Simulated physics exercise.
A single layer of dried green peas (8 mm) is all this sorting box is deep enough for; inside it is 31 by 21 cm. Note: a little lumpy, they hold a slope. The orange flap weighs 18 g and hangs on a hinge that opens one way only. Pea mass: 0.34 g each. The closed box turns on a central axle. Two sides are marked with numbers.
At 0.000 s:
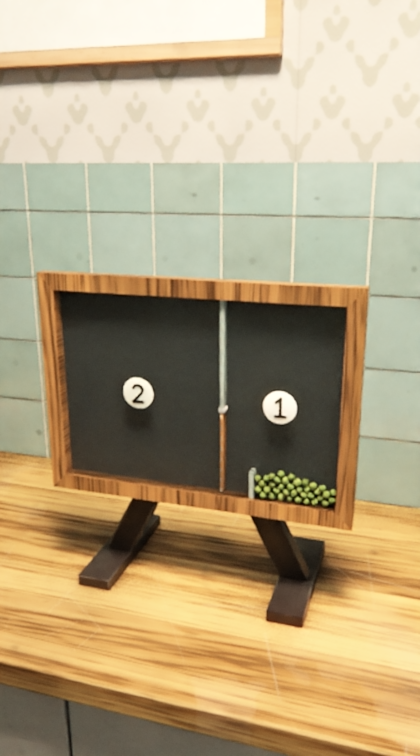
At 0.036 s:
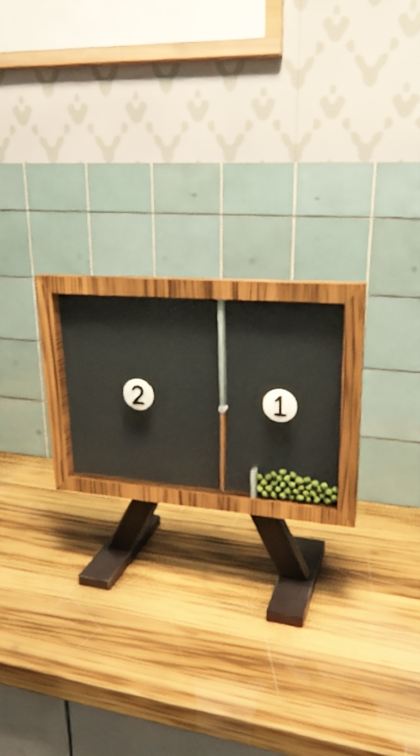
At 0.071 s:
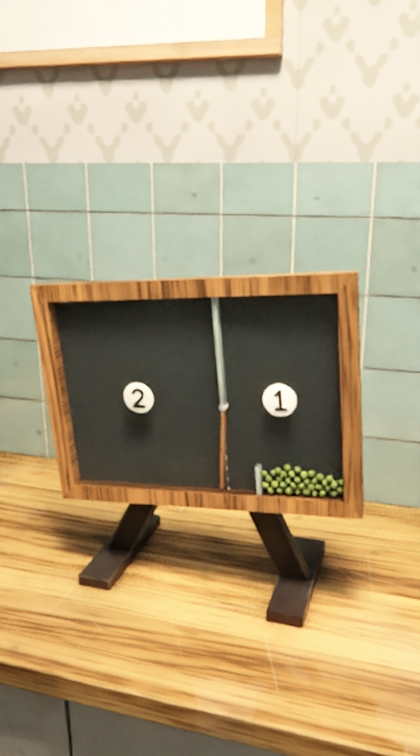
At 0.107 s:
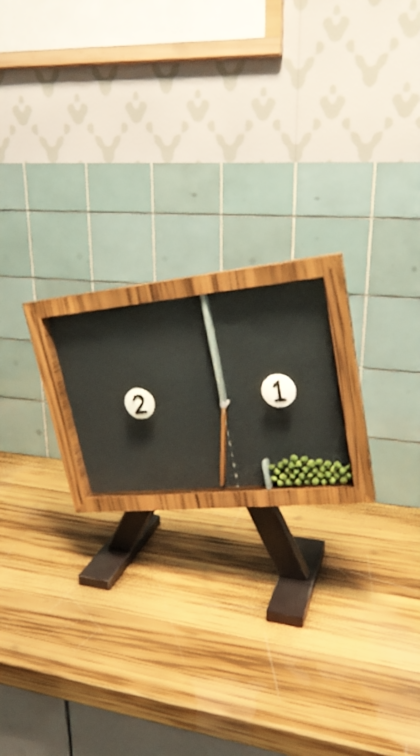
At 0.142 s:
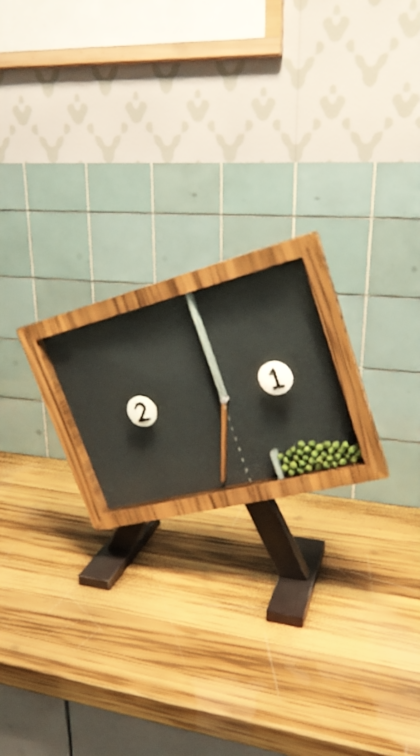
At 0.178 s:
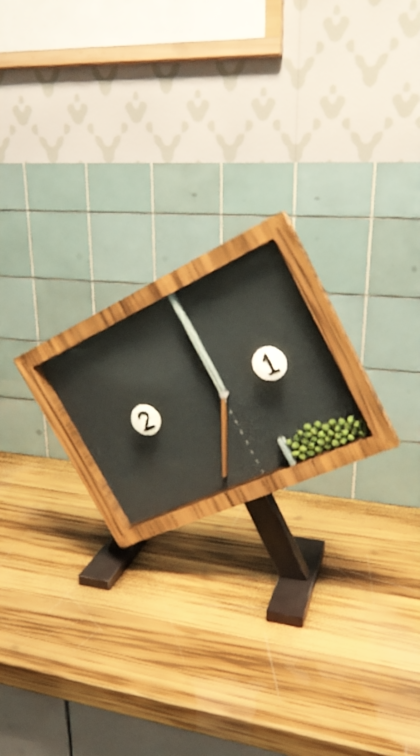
The wooden-framed box on the counter turned slowly anticlockwise, its right side rising, while the green peas stayed bunched behind a small ledge in the lower right corner and the orange flap hung straight down.
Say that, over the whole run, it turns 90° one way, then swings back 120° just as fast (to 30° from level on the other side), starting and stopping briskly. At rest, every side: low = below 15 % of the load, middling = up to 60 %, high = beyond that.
No. 1 middling, 2 high.
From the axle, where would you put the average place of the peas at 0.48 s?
Roughly 7 centimetres to the right and 8 centimetres above.
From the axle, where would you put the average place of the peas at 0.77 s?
The middle sits around 2 cm left of it and 12 cm below it.
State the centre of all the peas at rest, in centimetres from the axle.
About 4 cm left and 9 cm below.
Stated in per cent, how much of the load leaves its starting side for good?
Estimate: Roughly 75 %.
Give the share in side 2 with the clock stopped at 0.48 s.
The share there is around 5 percent.
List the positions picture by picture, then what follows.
Level; about 40 peas; peas centred (293, 490); top one (281, 474); orange flap (223, 409); no. 1 (280, 408), no. 2 (138, 393), in the first picture.
Turned 1° anticlockwise; peas centred (295, 488); top one (283, 473), in the second picture.
Turned 5° anticlockwise; peas centred (301, 483); top one (287, 468); wall ends (223, 402), (258, 467), in the third picture.
Turned 11° anticlockwise; peas centred (309, 472); top one (304, 460); orange flap (224, 404), in the fourth picture.
Turned 19° anticlockwise; peas centred (318, 457); top one (358, 446), in the fifth picture.
Turned 29° anticlockwise; peas centred (326, 436); top one (363, 419); orange flap (224, 394); no. 1 (269, 364), no. 2 (146, 420), in the sixth picture.
After 0.48 s, it stands 90° anticlockwise; the peas' middle is 7 cm right of and 8 cm above the centre; no. 1, 95 %, no. 2, 5 %; orange flap open 82°.
After 0.77 s, it stands 29° anticlockwise; the peas' middle is 2 cm left of and 12 cm below the centre; no. 1, 20 %, no. 2, 80 %; orange flap open 38°.
After 1.06 s, it stands 30° clockwise; the peas' middle is 11 cm left of and 4 cm below the centre; no. 1, 25 %, no. 2, 75 %; orange flap shut.
Settled by 1.9 s, it stands 30° clockwise; no. 1, 25 %, no. 2, 75 %; orange flap shut.
